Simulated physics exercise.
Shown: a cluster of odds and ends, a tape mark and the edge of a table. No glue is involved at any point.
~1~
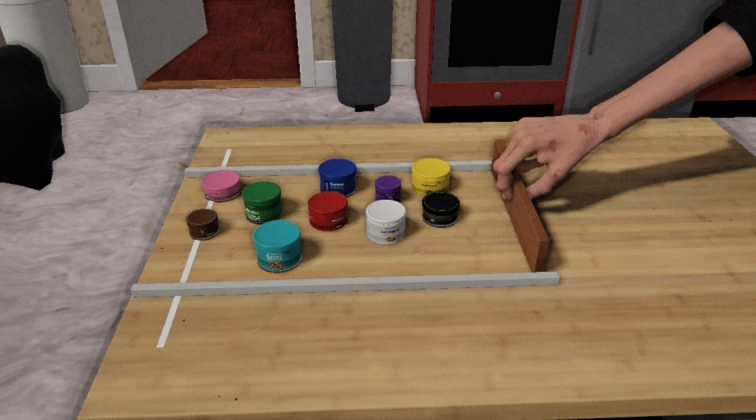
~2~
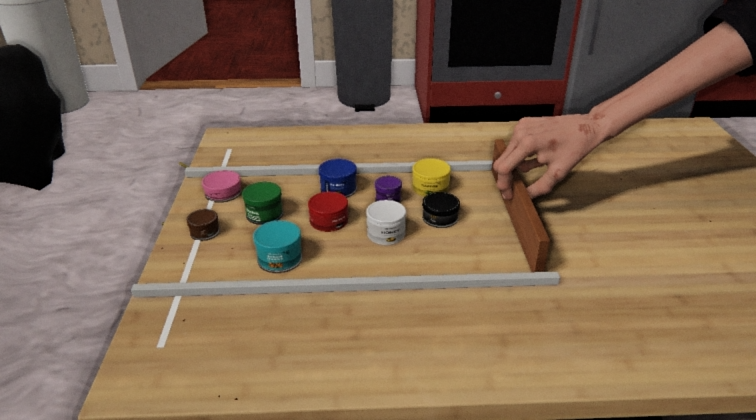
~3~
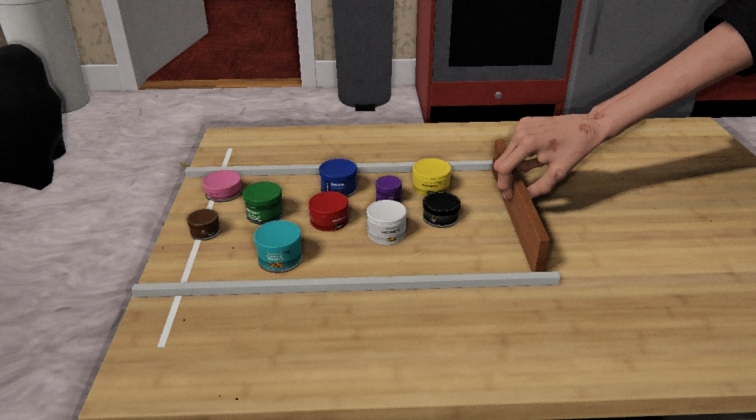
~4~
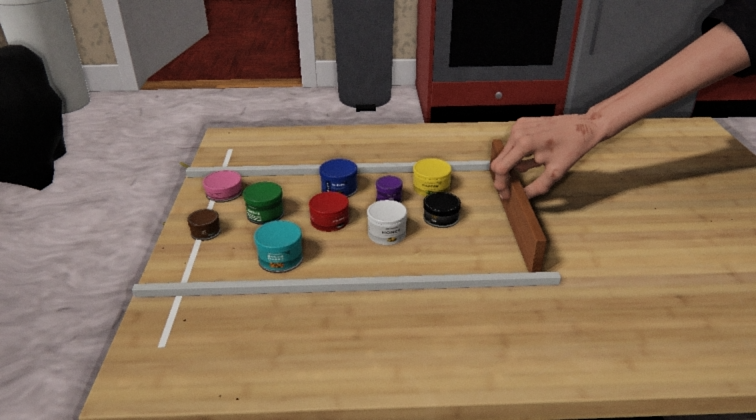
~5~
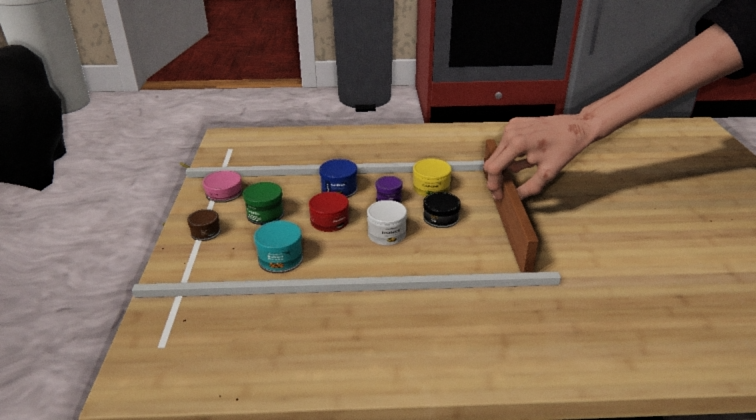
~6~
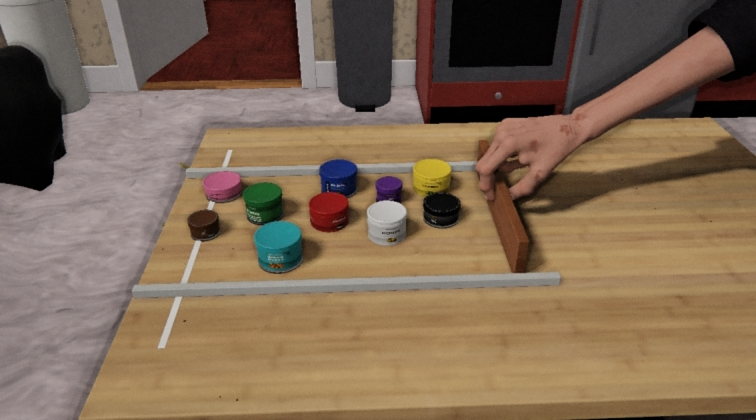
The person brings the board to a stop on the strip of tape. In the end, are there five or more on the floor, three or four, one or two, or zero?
The number of pieces cleared off the edge is going to be five or above.
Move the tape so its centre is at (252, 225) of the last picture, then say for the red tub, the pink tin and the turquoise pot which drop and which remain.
First the red tub, which stays on top, then the pink tin, which leaves the top, and the turquoise pot, which stays on top.
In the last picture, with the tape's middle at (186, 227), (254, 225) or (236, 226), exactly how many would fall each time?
Down on the floor: 5, 1 and 2.
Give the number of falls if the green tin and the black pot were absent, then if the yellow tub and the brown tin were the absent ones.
3 and 3.
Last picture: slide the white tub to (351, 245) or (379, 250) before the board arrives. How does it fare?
First: Safe; second: Safe.
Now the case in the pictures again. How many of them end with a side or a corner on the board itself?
It's touching 5 at the end.
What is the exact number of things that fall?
Precisely 5.
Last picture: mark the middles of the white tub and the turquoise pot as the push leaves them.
You'll see the white tub at (174, 238), with the turquoise pot at (161, 263).
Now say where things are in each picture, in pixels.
The first picture shows brown tin (203, 225); pink tin (222, 186); green tin (263, 203); board (516, 200); tape (203, 226).
The second picture shows pink tin (222, 186); blue pot (338, 179).
The third picture shows green tin (264, 203); yellow tub (432, 178).
The fourth picture shows brown tin (204, 225); black pot (442, 210).
The fifth picture shows pink tin (223, 186); board (507, 201).
The sixth picture shows brown tin (204, 225); pink tin (223, 187); green tin (264, 203); board (499, 201); tape (204, 227).
Soon after, none off yet; brown tin at rest near (204, 225); pink tin at rest near (223, 187); green tin at rest near (264, 203).
Then, none off yet; brown tin at rest near (204, 225); pink tin at rest near (223, 187); green tin at rest near (259, 203).
Further on, none off yet; brown tin moved about its own width near (167, 224); pink tin moved about its own width near (170, 189); green tin moved about its own width near (208, 203).
By the end, the number that fall off is five or more; fallen, blue pot, red tub, green tin, pink tin and brown tin.
